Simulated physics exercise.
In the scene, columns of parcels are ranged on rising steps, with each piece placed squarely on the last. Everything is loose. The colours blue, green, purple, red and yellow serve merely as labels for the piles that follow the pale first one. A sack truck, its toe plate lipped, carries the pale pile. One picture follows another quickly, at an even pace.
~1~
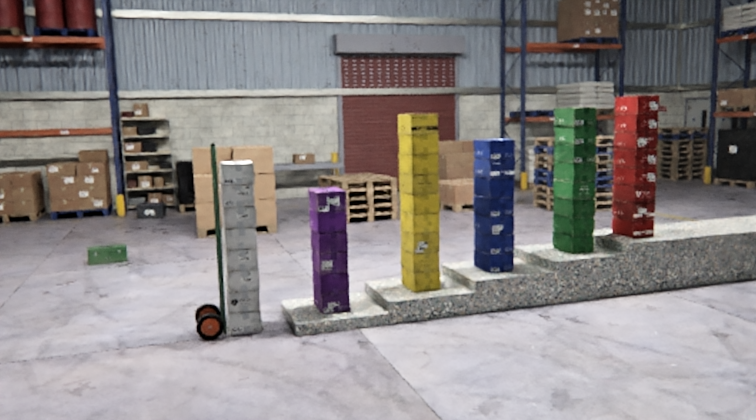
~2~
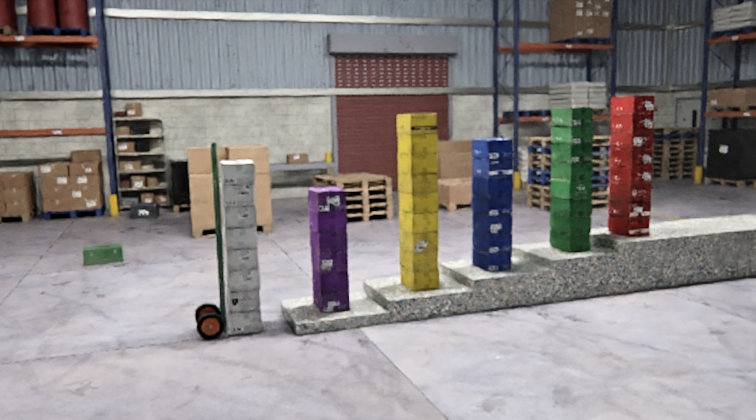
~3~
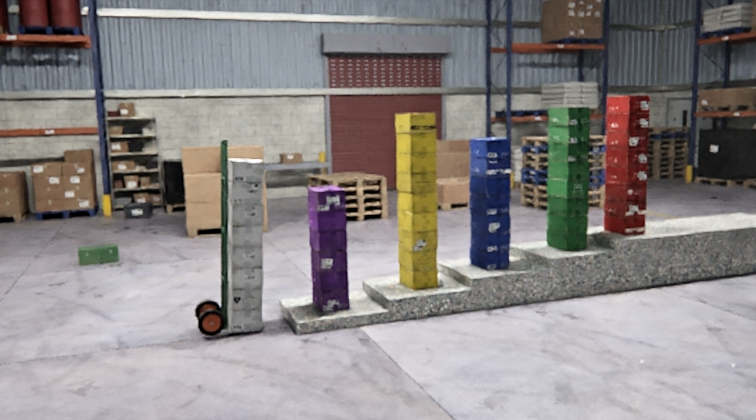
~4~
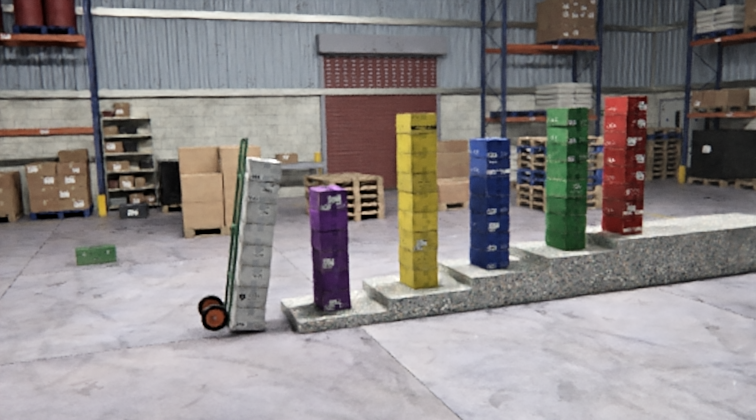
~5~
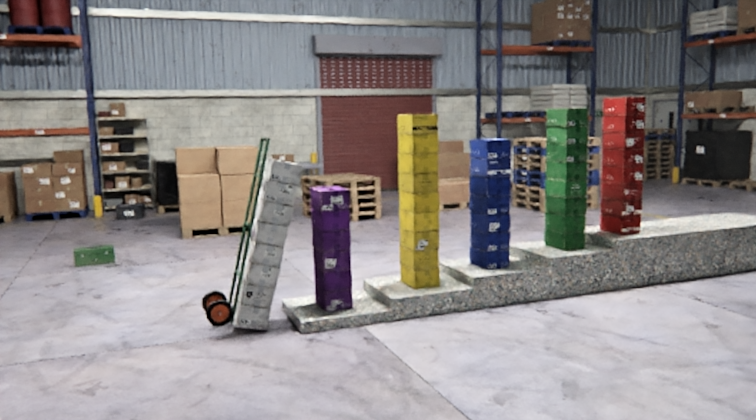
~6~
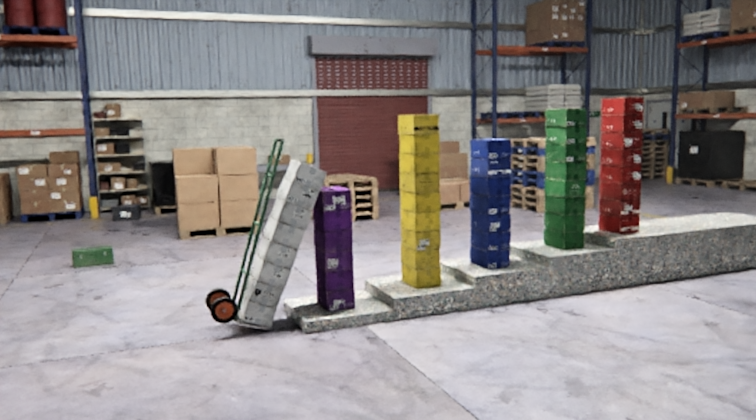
A green sack truck holding a pale stack of boxes stands upright at the left of a warehouse, then begins rocking to the right. Its lean steadily grows until the pale stack slants clearly toward the purple column, while the coloured columns on the rising steps stay standing.
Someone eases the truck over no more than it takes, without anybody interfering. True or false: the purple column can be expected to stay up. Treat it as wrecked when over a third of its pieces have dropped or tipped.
False.
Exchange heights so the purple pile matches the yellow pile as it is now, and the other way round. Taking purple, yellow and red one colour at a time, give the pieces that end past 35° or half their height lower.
Purple 9, yellow 5, red 8.
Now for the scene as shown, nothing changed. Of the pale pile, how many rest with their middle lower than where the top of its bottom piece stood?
Total: 1.
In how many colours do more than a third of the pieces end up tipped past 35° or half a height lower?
5.
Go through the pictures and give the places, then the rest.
In the first picture (pixels give the middle of a visible side; the camera moves round a little), truck frame (216, 184) level; top purple parcel (332, 202); top red parcel (626, 105); none of the others has stirred.
In the second picture, truck frame (217, 183) level; top purple parcel (332, 201).
In the third picture, truck frame (226, 181) rocked barely, top of the pale pile leaning barely; top purple parcel (332, 201); none of the others has stirred.
In the fourth picture, truck frame (243, 178) rocked a little, top of the pale pile leaning a little; top purple parcel (333, 200); none of the others has stirred.
In the fifth picture, truck frame (261, 177) rocked a little, top of the pale pile leaning clearly; top purple parcel (335, 201); none of the others has stirred.
In the sixth picture, truck frame (273, 177) rocked clearly, top of the pale pile leaning clearly; top purple parcel (338, 201); top yellow parcel (426, 124); none of the others has stirred.
Shortly afterwards, 8 of the pale pile down; 2 of the 6 purple parcels down (2 of 38 in all colours); top purple parcel tilted clearly, half its height lower.
Next, 8 of the pale pile down; 5 of the 6 purple parcels down (15 of 38 in all colours); top purple parcel tilted well over, some two heights lower; top yellow parcel tilted clearly, some two heights lower.
Some moments later, 8 of the pale pile down; 5 of the 6 purple parcels down (36 of 38 in all colours); top purple parcel tilted well over, some two heights lower; top yellow parcel tilted steeply, some four heights lower.
In the end, 8 of the pale pile down; 5 of the 6 purple parcels down (36 of 38 in all colours); top purple parcel tilted well over, some two heights lower; top red parcel upside down. From the last view, middles, top purple parcel near (419, 229), top red parcel near (721, 212).
